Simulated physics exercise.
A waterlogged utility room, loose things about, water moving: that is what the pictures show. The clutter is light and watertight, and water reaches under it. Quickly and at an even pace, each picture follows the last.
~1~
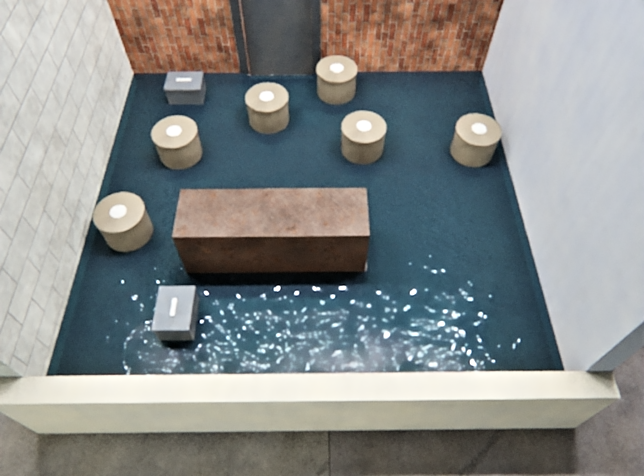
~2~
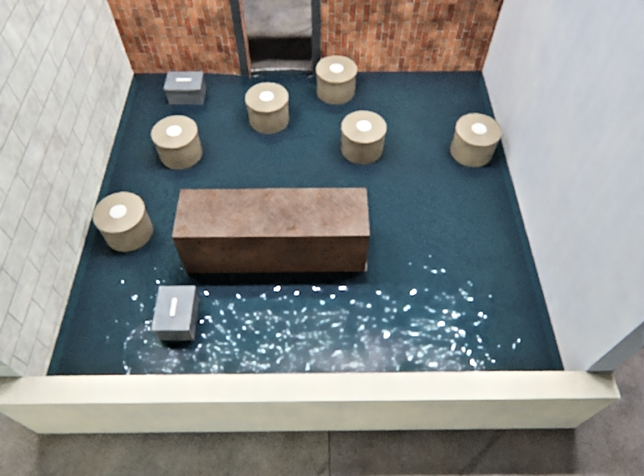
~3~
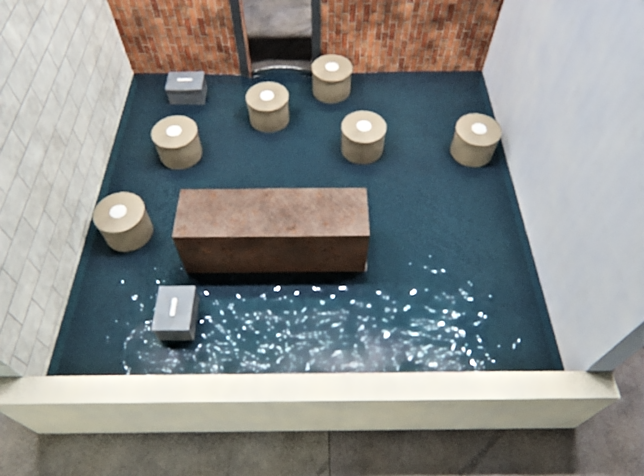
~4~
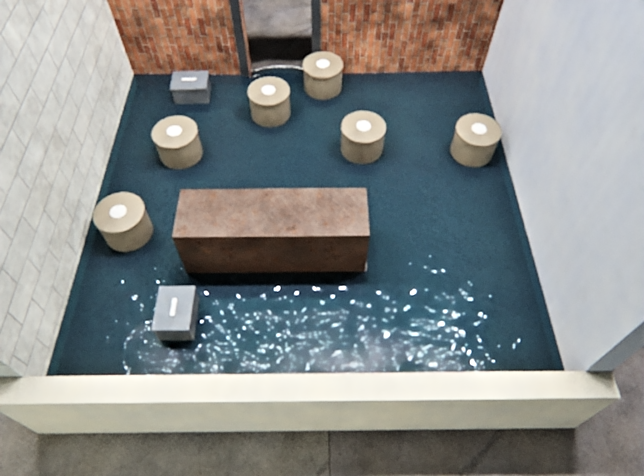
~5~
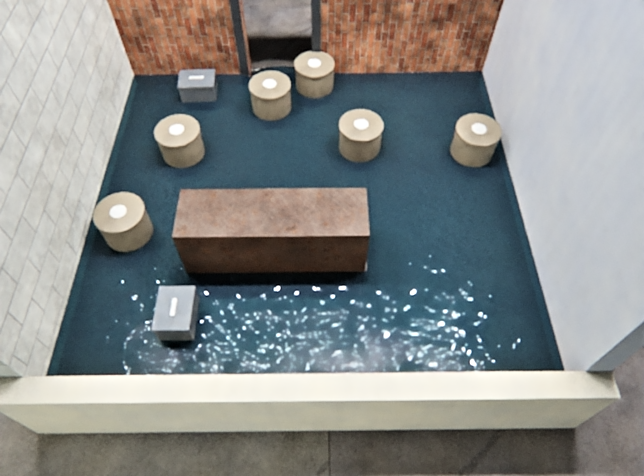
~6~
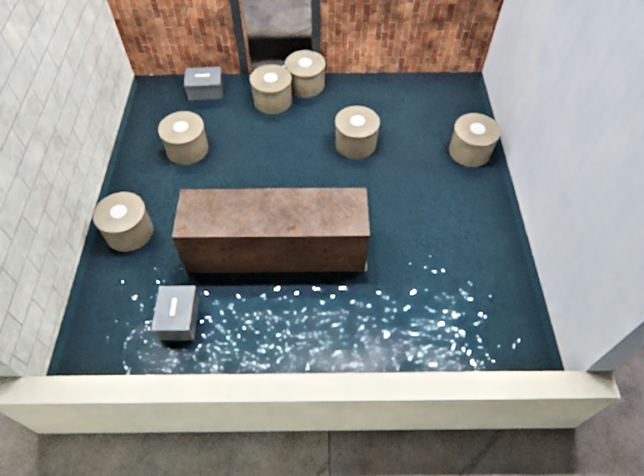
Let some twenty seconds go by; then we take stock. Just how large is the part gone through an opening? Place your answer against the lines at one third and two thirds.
It sits between the two lines.
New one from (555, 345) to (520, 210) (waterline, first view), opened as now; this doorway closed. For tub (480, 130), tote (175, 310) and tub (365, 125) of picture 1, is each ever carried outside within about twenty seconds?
Per item as listed - swept away, swept away, swept away.
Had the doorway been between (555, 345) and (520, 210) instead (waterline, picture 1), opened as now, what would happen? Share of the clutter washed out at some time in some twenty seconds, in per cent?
I reckon close to 40 per cent.
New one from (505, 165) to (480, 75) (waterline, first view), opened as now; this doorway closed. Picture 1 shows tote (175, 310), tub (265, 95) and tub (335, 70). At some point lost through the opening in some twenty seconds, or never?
As listed: No, washed out, gone.
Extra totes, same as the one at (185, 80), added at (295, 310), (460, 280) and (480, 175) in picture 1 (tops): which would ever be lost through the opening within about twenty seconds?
Remains; remains; remains.
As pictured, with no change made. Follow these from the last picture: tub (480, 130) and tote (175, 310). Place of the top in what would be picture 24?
Roughly (453, 110) and roughly (143, 278).
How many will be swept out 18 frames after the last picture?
My count is 3.
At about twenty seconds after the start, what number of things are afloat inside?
You get 3.
A moment on, 1 of 8 are out; 7 afloat.
Next, 3 of 8 are out; 5 afloat.
Later, 5 of 8 are out; 3 afloat.
In the end, 5 of 8 are out; 3 afloat.
